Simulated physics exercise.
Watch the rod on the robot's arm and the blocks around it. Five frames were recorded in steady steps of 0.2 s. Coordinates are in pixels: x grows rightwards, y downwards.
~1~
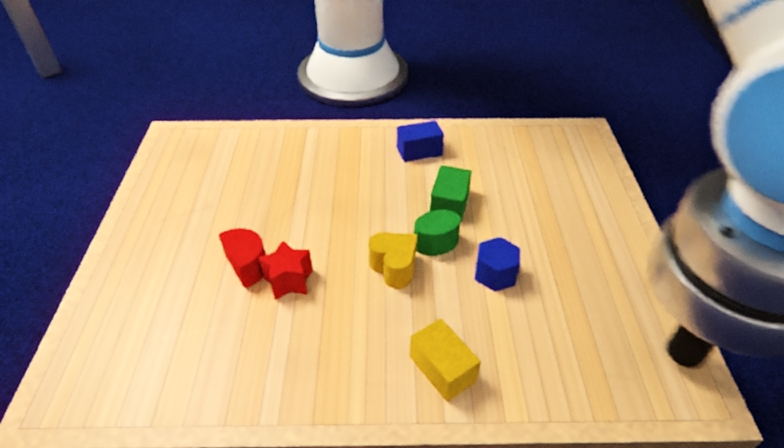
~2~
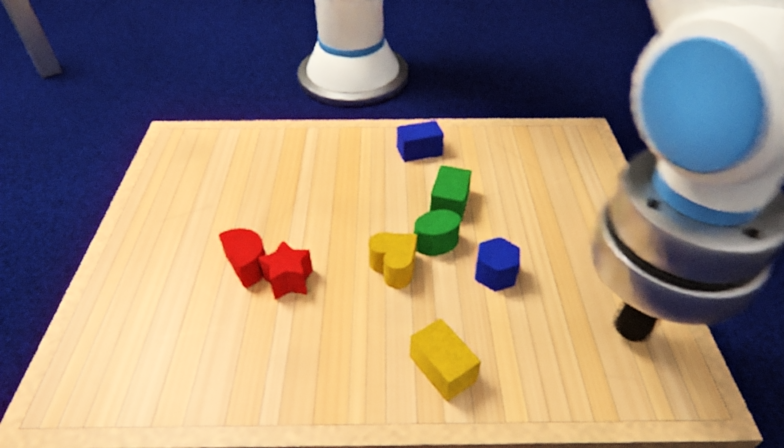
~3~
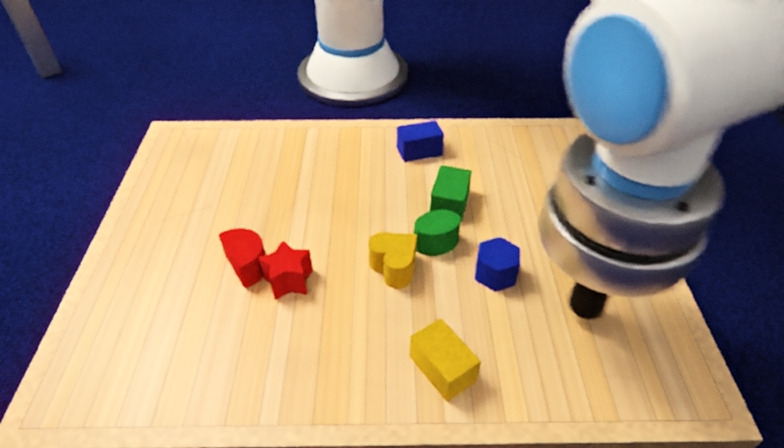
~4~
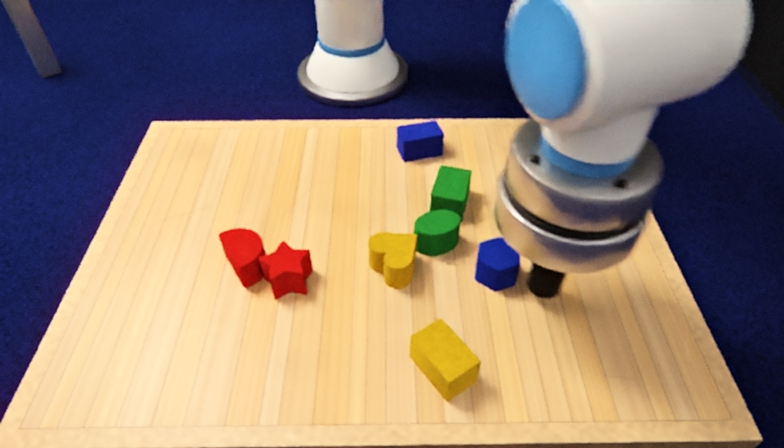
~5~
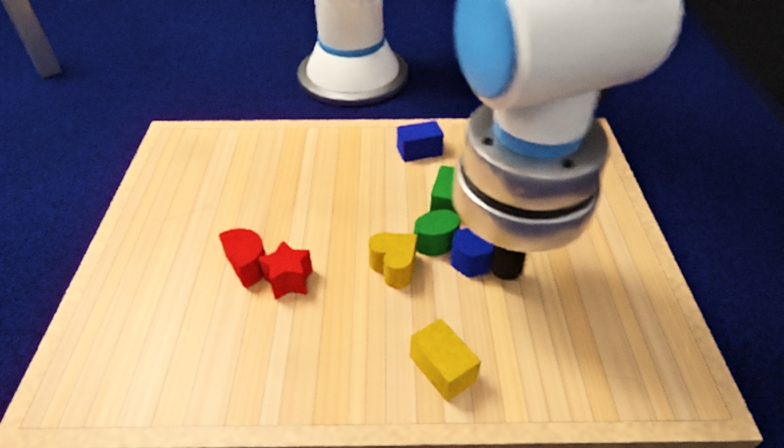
A white and silver robot arm with blue caps and a black rod reaches over a pale wooden board on a dark blue floor, seen from above at a fixed angle. Red pieces lie left, yellow, green and blue blocks sit around the middle, and a white base stands behind. The arm sweeps steadily leftward from the right edge, and its rod nudges the blue hexagonal block slightly left, toward the green elliptical one.
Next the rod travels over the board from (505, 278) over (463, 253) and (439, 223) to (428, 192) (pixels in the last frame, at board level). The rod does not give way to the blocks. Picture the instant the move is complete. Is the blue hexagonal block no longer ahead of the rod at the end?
Answer: Yes.
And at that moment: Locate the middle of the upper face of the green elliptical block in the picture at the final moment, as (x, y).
It sits at (366, 190).
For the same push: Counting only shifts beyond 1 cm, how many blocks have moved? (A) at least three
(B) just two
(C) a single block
I'll go with A - at least three.
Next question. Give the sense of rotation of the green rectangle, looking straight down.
Its spin: Clockwise.
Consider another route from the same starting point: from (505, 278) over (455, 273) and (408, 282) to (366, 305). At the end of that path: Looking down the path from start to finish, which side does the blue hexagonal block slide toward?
It shifts to the right.
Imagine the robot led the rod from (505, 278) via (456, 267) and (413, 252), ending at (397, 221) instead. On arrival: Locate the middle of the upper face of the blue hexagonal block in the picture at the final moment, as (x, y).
Pixel (386, 179).
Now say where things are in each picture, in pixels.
The first picture shows tip of the rod (685, 353), middles of tops, yellow heart block (394, 247), green elliptical block (438, 221), green rectangle (452, 182), blue hexagonal block (500, 253).
The second picture shows rod (632, 328), nothing pushed.
The third picture shows rod (585, 306), nothing pushed.
The fourth picture shows rod (544, 286), nothing pushed.
The fifth picture shows rod (507, 269), yellow heart block (394, 247), green elliptical block (438, 221), green rectangle (452, 182), blue hexagonal block (475, 240).
On the path given first. One third of the way, rod (464, 244); green elliptical block (405, 202), turned 35° anticlockwise; blue hexagonal block (437, 216), turned 20° clockwise.
Two thirds of the way, rod (439, 213); green elliptical block (373, 190), turned 55° anticlockwise; green rectangle (451, 176), turned 15° clockwise; blue hexagonal block (408, 194).
At the end, rod (429, 183); yellow heart block unmoved; green elliptical block (366, 190), turned 65° anticlockwise; green rectangle (457, 156), turned 40° clockwise; blue hexagonal block (401, 187), turned 25° anticlockwise.
